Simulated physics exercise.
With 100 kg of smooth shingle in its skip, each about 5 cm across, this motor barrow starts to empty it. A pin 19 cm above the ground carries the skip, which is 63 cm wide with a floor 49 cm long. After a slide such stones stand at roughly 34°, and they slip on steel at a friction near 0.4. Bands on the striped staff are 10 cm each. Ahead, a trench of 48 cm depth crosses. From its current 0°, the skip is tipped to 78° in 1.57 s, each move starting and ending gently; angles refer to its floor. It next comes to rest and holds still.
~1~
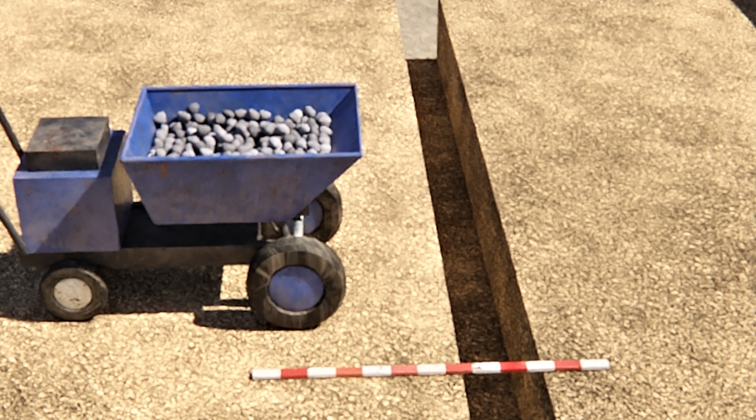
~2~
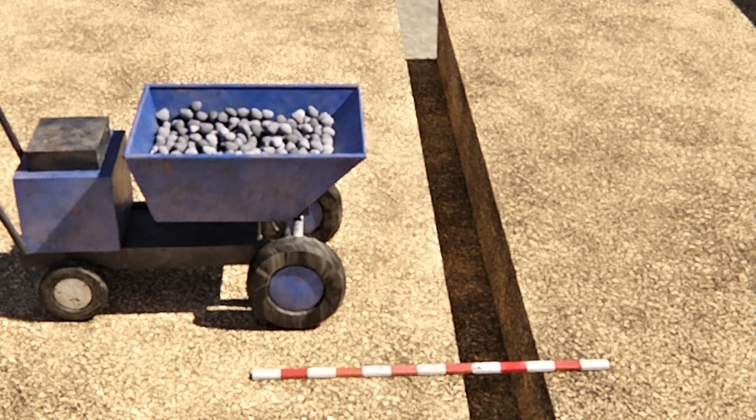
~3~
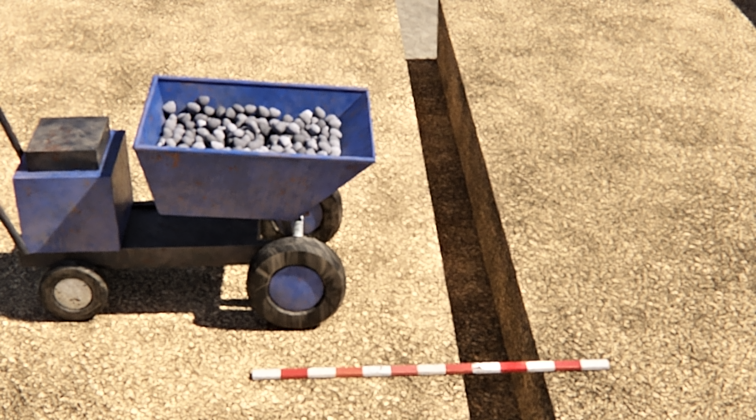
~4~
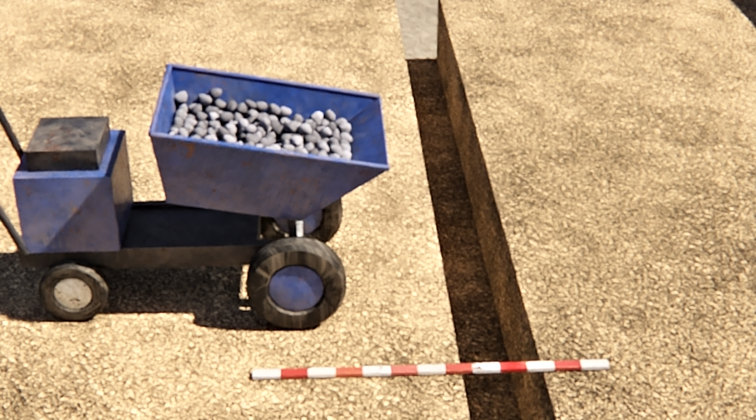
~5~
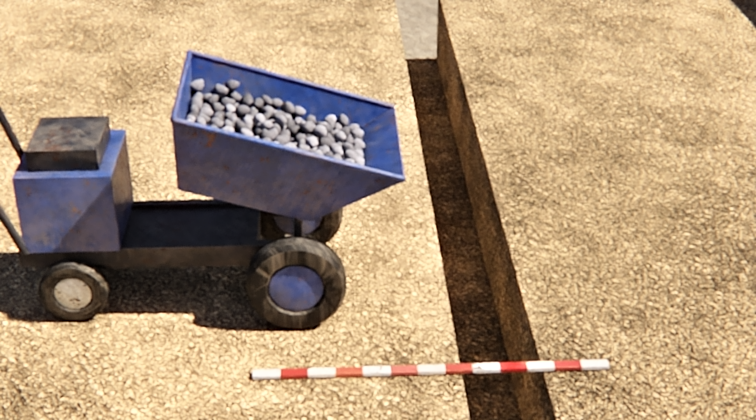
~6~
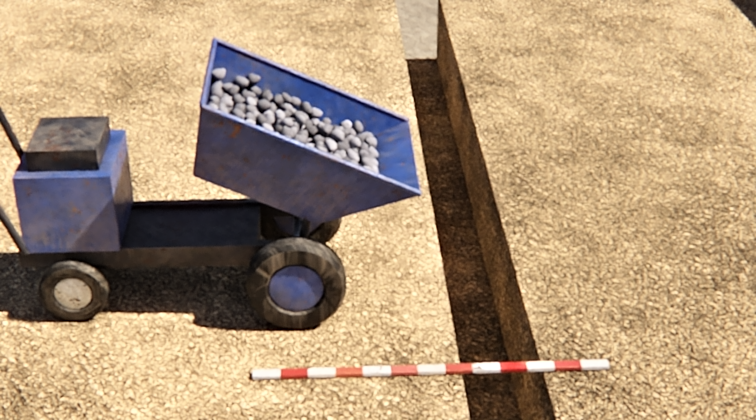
A blue motor barrow's skip of grey stones tilts steadily toward the trench at right.
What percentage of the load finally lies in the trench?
About 97 per cent.
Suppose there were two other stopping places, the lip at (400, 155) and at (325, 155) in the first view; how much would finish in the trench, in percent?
About 65 per cent from the first spot, about 80 from the second.
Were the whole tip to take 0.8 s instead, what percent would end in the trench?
Then some 95 per cent would.
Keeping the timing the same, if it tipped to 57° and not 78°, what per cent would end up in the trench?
I'd expect around 90 in a hundred.
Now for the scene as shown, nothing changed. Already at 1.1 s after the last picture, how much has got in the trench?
By then, around 80 percent.
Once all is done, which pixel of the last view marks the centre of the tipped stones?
The resting stones are centred at roughly (481, 360).
Then, 0.6 s after the last picture the floor is at 66°, 98 % in the skip, 2 % in the trench; the foremost stones are at (476, 265).
Then, 1.1 s after the last picture the floor is at 78°, 19 % in the skip, 78 % in the trench, 3 % past the trench; the foremost stones are at (585, 278).
Then, 1.4 s after the last picture the floor is at 78°, 0 % in the skip, 97 % in the trench, 3 % past the trench; the foremost stones are at (643, 283).
Then, 3.4 s after the last picture the floor is at 78°, 0 % in the skip, 97 % in the trench, 3 % past the trench; the foremost stones are at (660, 283).
